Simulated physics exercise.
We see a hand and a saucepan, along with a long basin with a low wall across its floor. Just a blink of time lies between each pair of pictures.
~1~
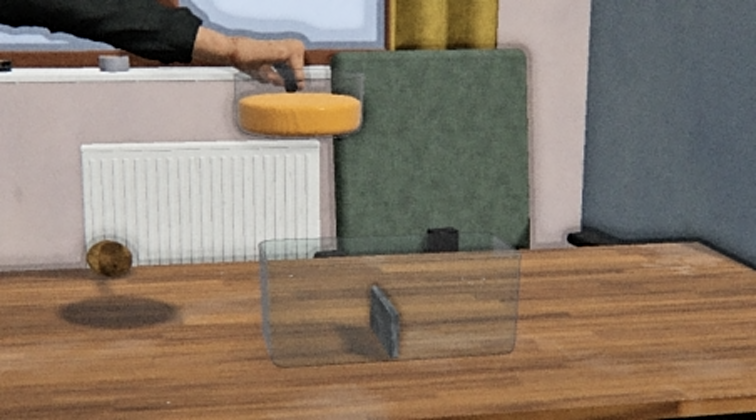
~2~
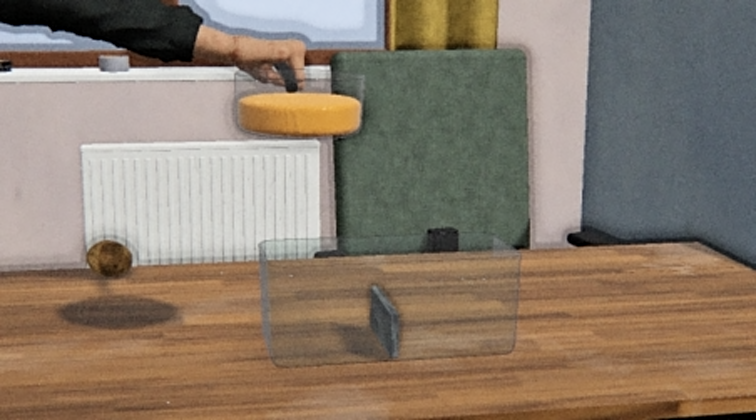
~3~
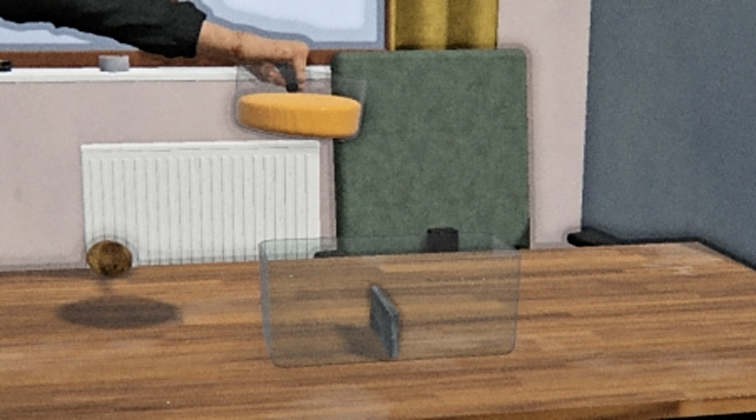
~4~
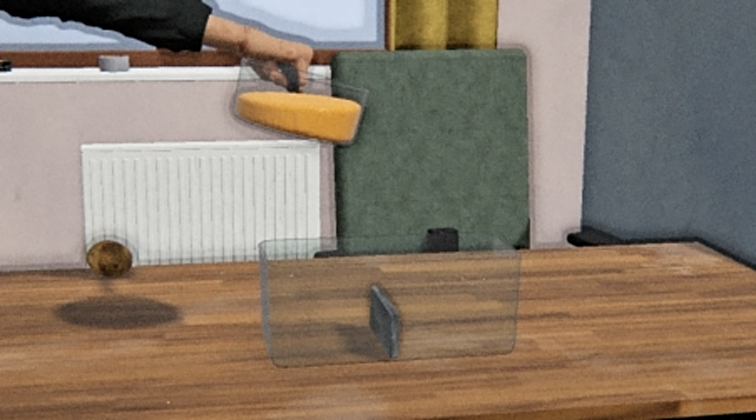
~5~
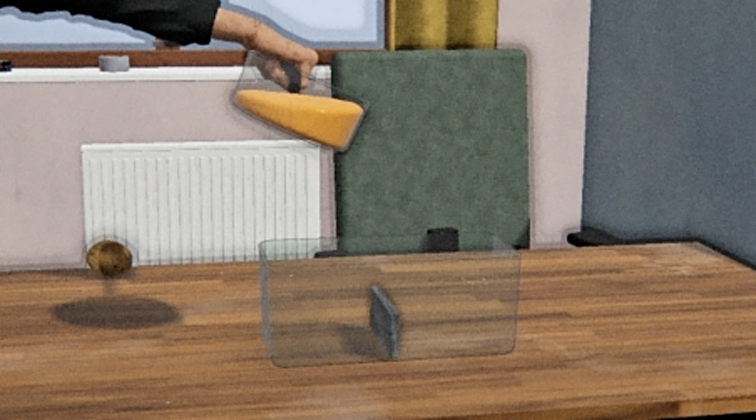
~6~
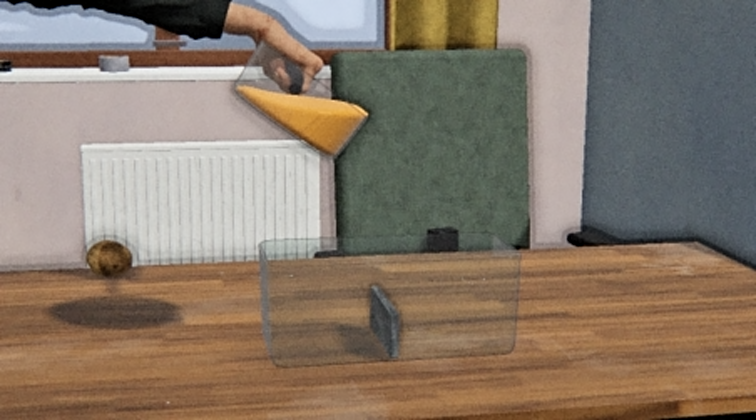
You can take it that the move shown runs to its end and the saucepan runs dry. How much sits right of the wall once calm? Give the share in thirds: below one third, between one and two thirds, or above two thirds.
The centre band.
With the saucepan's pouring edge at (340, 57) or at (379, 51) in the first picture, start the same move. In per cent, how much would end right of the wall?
The first start gives some 40 %, the second some 75 %.
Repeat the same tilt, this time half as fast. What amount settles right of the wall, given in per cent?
Something like 70 percent.
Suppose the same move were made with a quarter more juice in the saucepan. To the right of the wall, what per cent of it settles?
65 in a hundred.
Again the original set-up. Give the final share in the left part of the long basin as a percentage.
Close to 40 per cent.
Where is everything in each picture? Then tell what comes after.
In the first picture, it leans 0°; its right rim is at (362, 76); the juice meets the walls at (238, 102) and (359, 99); the long basin's rim runs from (264, 255) to (507, 245); the wall's top is at (384, 301).
In the second picture, it leans 2°; its right rim is at (363, 77); the juice meets the walls at (238, 101) and (359, 100).
In the third picture, it leans 6°; its right rim is at (364, 83); the juice meets the walls at (238, 99) and (359, 102).
In the fourth picture, it leans 14°; its right rim is at (366, 92); the juice meets the walls at (237, 97) and (360, 104).
In the fifth picture, it leans 24°; its right rim is at (366, 104); the juice meets the walls at (235, 93) and (360, 105).
In the sixth picture, it leans 36°; its right rim is at (364, 117); the juice meets the walls at (236, 87) and (365, 109).
A moment on, the saucepan is tipped right over and 19 per cent is still to pour, 0 is left of the wall and 21 right of it.
Next, the saucepan is tipped right over and 4 per cent is still to pour, 26 is left of the wall and 62 right of it.
Then the saucepan is tipped right over and 0 per cent is still to pour, 38 is left of the wall and 57 right of it.
Later the saucepan is tipped right over and 0 per cent is still to pour, 39 is left of the wall and 58 right of it.
In the end 39 per cent lies left of the wall, 58 right of it and 3 outside.
